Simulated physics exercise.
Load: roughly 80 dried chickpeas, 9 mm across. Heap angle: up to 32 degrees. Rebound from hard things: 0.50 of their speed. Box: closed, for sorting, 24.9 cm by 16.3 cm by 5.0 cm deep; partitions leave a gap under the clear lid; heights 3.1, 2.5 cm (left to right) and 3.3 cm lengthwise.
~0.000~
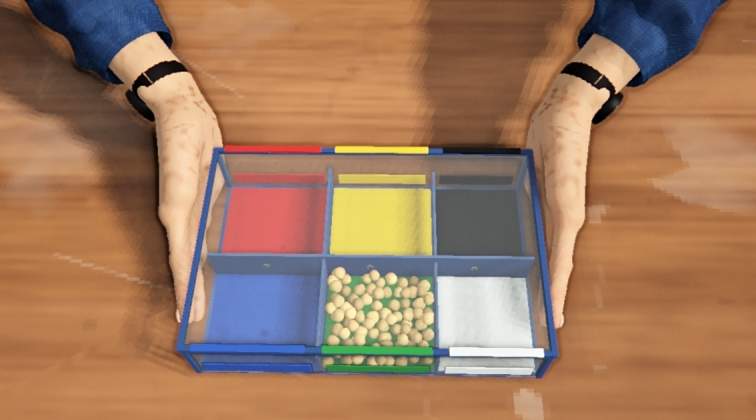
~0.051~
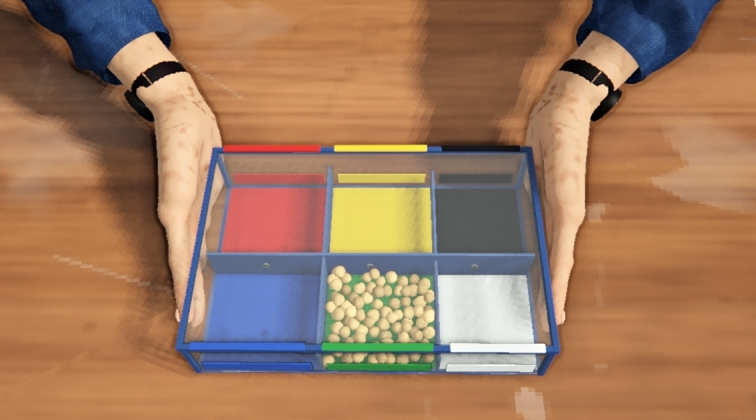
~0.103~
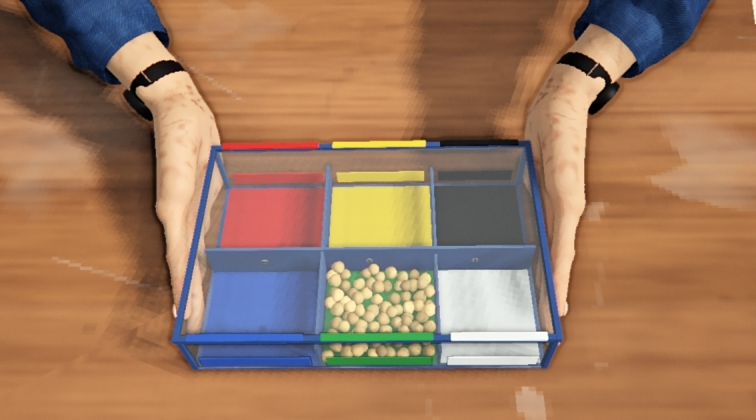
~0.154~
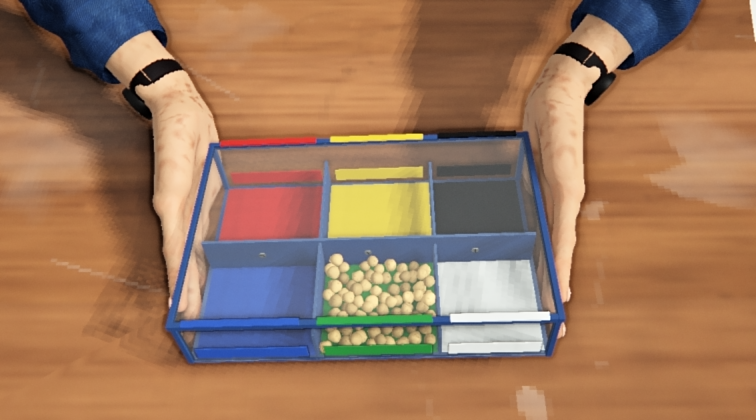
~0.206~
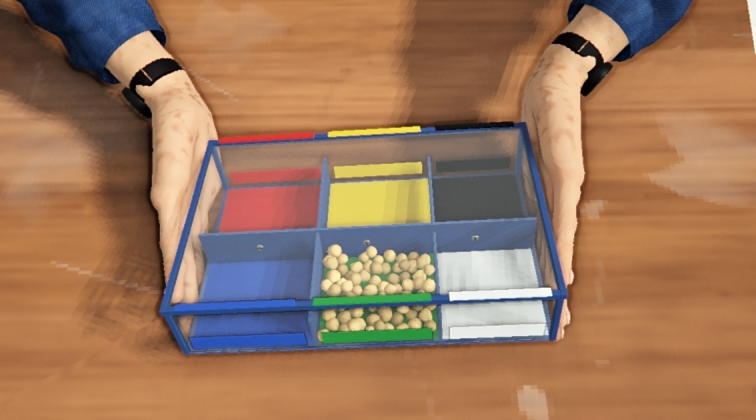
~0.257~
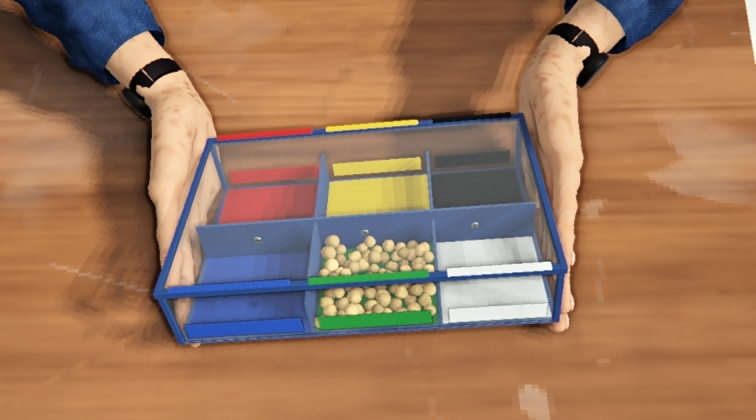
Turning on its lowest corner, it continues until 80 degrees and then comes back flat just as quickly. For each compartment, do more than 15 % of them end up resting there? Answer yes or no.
Red compartment: No, blue compartment: No, green compartment: Yes, yellow compartment: No, white compartment: No, black compartment: No.
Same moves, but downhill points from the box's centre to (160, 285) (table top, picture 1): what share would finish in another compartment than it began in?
I'd estimate about 10 %.
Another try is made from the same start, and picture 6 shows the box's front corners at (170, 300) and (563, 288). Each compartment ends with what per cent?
Final shares: Red 0%, blue 0%, green 100%, yellow 0%, white 0%, black 0%.
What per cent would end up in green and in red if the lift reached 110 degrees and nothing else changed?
In per cent, green comes to 35 and red to 40.
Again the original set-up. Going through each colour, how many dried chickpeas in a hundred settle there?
Per cent by compartment - red 5, blue 0, green 90, yellow 5, white 0, black 0.
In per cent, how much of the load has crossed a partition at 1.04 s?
About 0 %.
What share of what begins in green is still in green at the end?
Some 90 percent.
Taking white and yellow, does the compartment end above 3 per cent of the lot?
With white that fails, while with yellow that holds.
After 1.04 s, tilt 79 degrees; green 100 %.
Then, at 1.56 s, tilt 34 degrees; red 5 %, green 90 %, yellow 5 %.
Then, at 2.15 s, tilt 0 degrees; red 5 %, green 90 %, yellow 5 %.
By 2.5 s all is still; red 5 %, blue 0 %, green 90 %, yellow 5 %, white 0 %, black 0 %.
